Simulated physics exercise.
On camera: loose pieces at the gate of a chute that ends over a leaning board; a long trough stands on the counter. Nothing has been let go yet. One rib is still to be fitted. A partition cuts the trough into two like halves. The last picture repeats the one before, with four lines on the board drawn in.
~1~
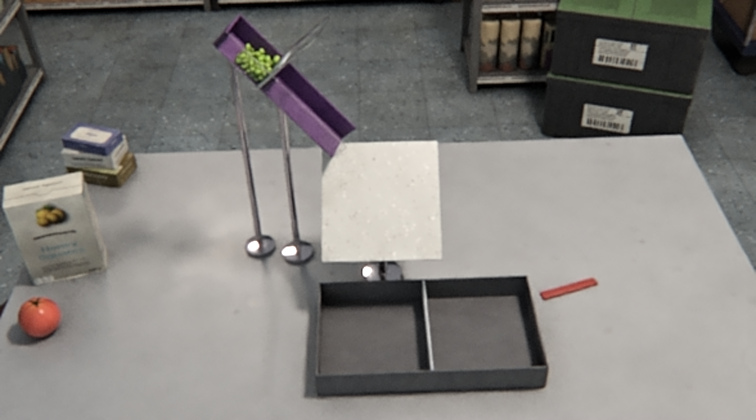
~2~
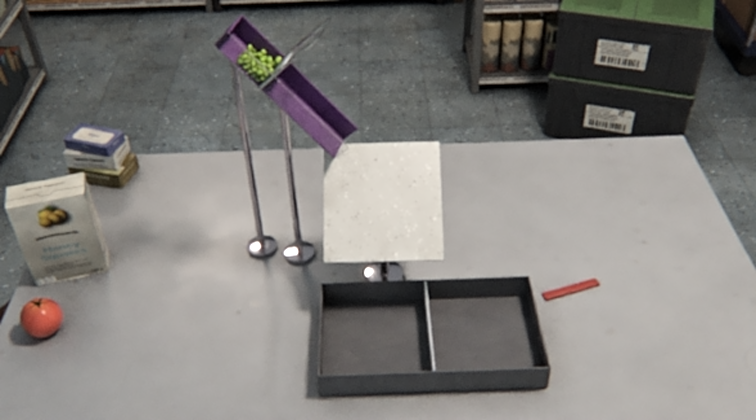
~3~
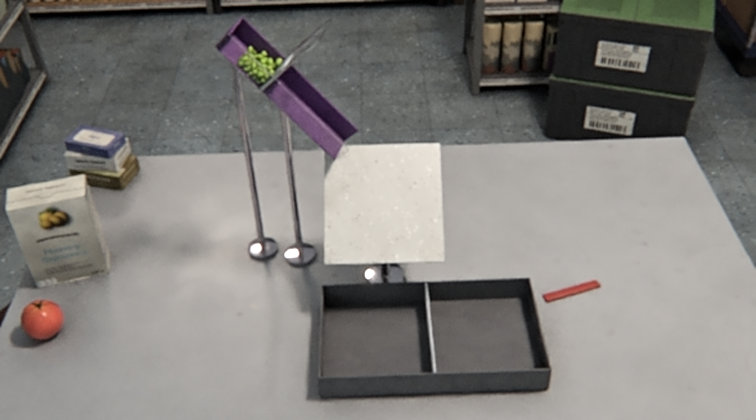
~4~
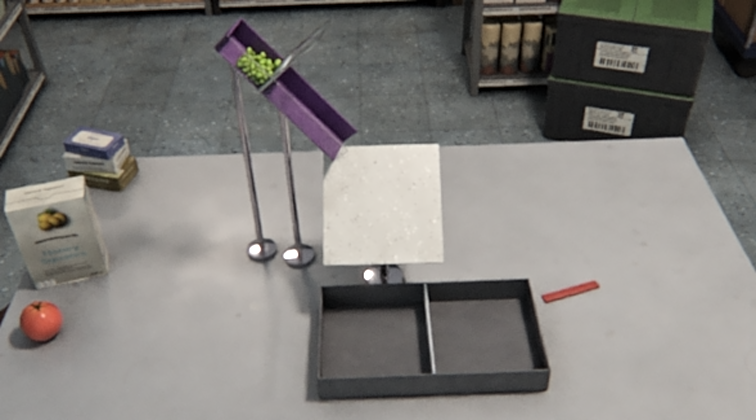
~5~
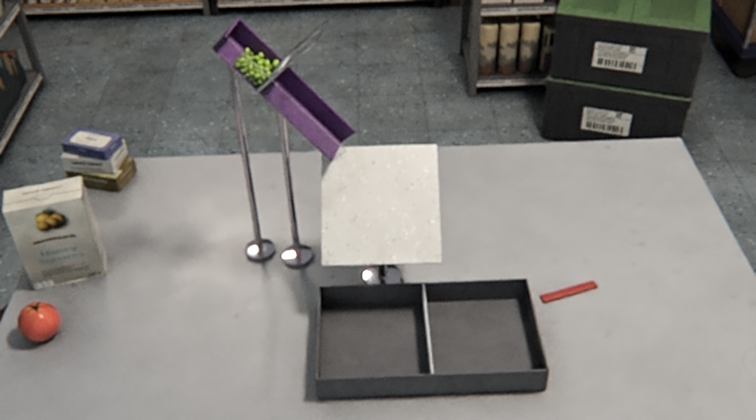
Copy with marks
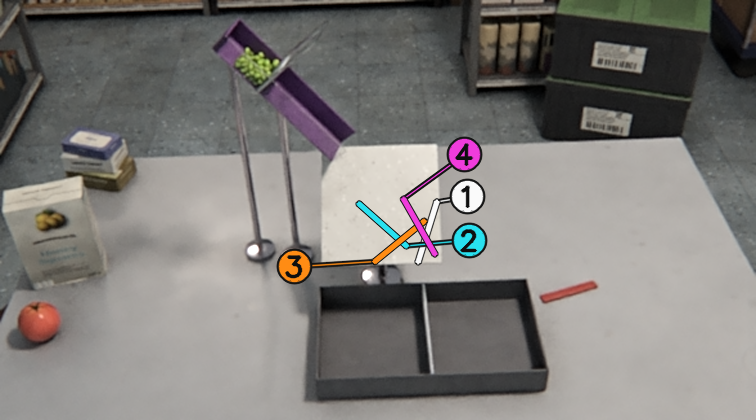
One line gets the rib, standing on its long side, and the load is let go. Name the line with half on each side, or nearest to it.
Go for 4.
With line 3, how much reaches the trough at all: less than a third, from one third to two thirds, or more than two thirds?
More than two thirds.
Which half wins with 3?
Left.
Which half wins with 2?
The right half.
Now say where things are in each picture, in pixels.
The first frame shows load behind the gate (261, 64), dried peas; lip of the chute (337, 148), sloping fairly steeply.
The second frame shows middle of the board (383, 201), tilted fairly steeply; middle of its low edge (384, 261); of its high edge (381, 143).
The third frame shows front corners of the trough (319, 378) and (551, 369); front end of its middle wall (435, 373); gate still shut (284, 65).
The fourth frame shows middle of the load (262, 68); lip (339, 151).
The fifth frame shows middle of the load (260, 68); lip (337, 152).
On the marked copy, line 1 from (436, 201) to (418, 261); line 2 from (359, 203) to (406, 245); line 3 from (424, 221) to (374, 261); line 4 from (403, 199) to (434, 253).
If 1 is chosen, of what is caught, every piece in the left half, not one piece in the right.
If 2 is chosen, of what is caught, just a few in the left half, almost all in the right.
If 3 is chosen, of what is caught, the larger part in the left half, about a tenth in the right.
If 4 is chosen, of what is caught, roughly half in the left half, roughly half in the right.
